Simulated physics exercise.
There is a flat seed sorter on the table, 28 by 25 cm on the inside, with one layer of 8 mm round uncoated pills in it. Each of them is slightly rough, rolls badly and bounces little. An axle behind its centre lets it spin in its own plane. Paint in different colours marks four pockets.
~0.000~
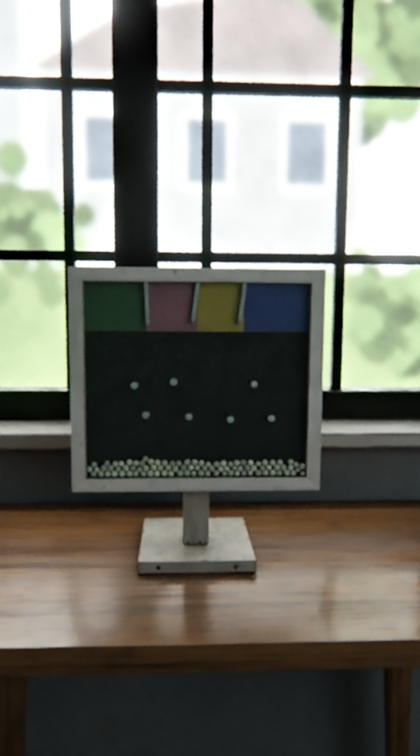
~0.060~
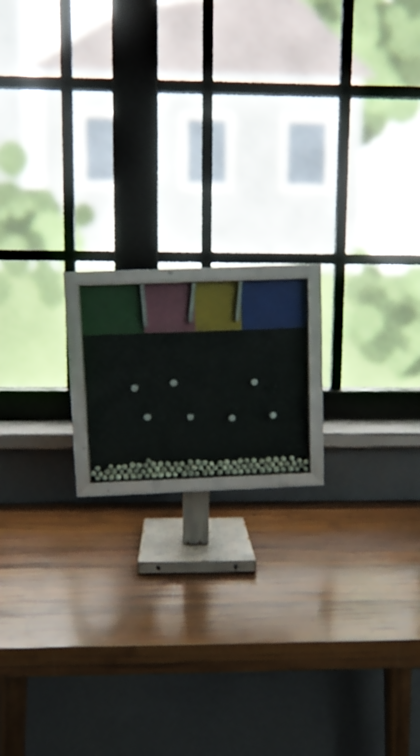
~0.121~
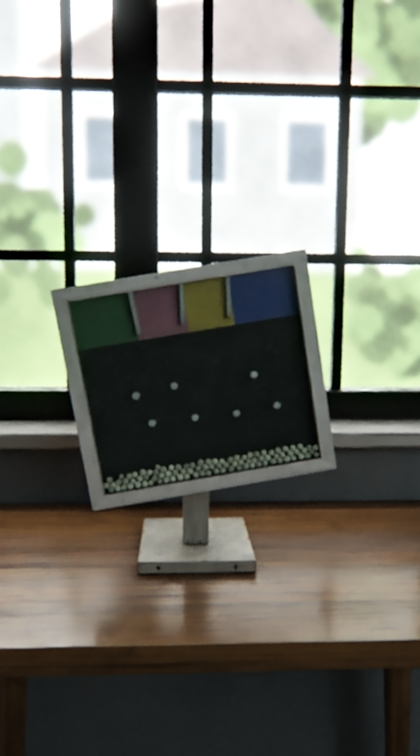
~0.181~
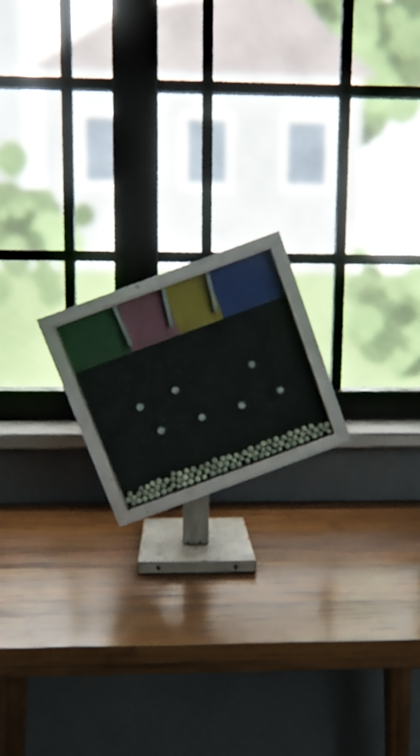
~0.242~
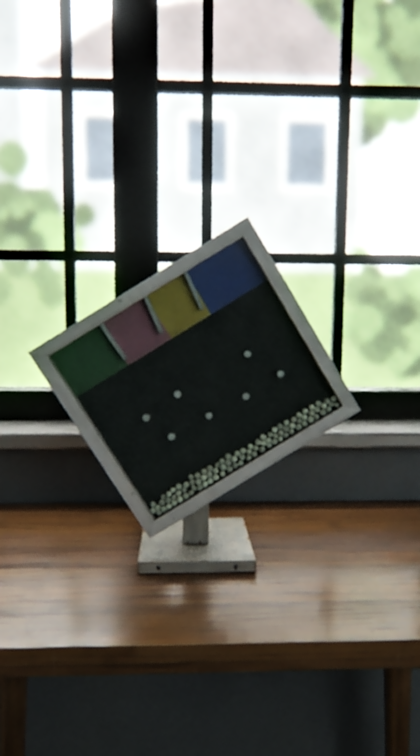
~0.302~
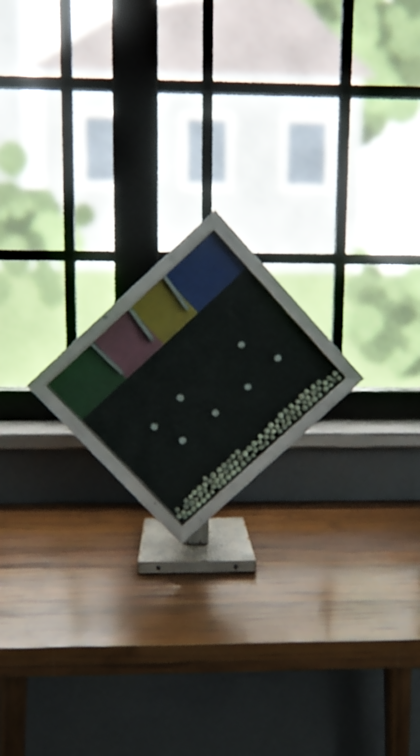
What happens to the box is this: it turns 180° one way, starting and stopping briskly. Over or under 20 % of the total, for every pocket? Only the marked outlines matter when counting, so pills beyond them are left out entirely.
Pink: Under, blue: Under, green: Over, yellow: Under.
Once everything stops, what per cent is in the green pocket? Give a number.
The answer is near 80 percent.
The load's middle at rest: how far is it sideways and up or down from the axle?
Some 10 cm right and 9 cm below.
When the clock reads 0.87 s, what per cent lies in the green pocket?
I'd put it around 40 in a hundred.
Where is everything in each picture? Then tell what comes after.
Level; about 90 pills; pills' middle (197, 468); highest (145, 459); pink (172, 307), blue (277, 308), green (115, 306), yellow (221, 307), in the first frame.
Turned 2° anticlockwise; pills' middle (200, 468); highest (292, 458); 7 fixed pegs, one at (147, 417), in the second frame.
Turned 10° anticlockwise; pills' middle (211, 467); highest (300, 447); wall ends (139, 333), (183, 322), (229, 315), in the third frame.
Turned 21° anticlockwise; pills' middle (227, 463); highest (327, 424), in the fourth frame.
Turned 32° anticlockwise; pills' middle (242, 456); highest (334, 399), in the fifth frame.
Turned 43° anticlockwise; pills' middle (254, 447); highest (335, 374); pink (128, 344), blue (206, 272), green (87, 382), yellow (164, 311), in the sixth frame.
By 0.59 s, it stands 96° anticlockwise; the pills' middle is 10 cm right of and 8 cm below the centre; nothing in the marked areas.
By 0.87 s, it stands 148° anticlockwise; the pills' middle is 9 cm right of and 9 cm below the centre; green 40 %.
By 1.11 s, it stands 180° anticlockwise; the pills' middle is 10 cm right of and 8 cm below the centre; green 75 %.
Settled by 1.7 s, it stands 180° anticlockwise; pink 0 %, blue 0 %, green 80 %, yellow 0 %, elsewhere 20 %.
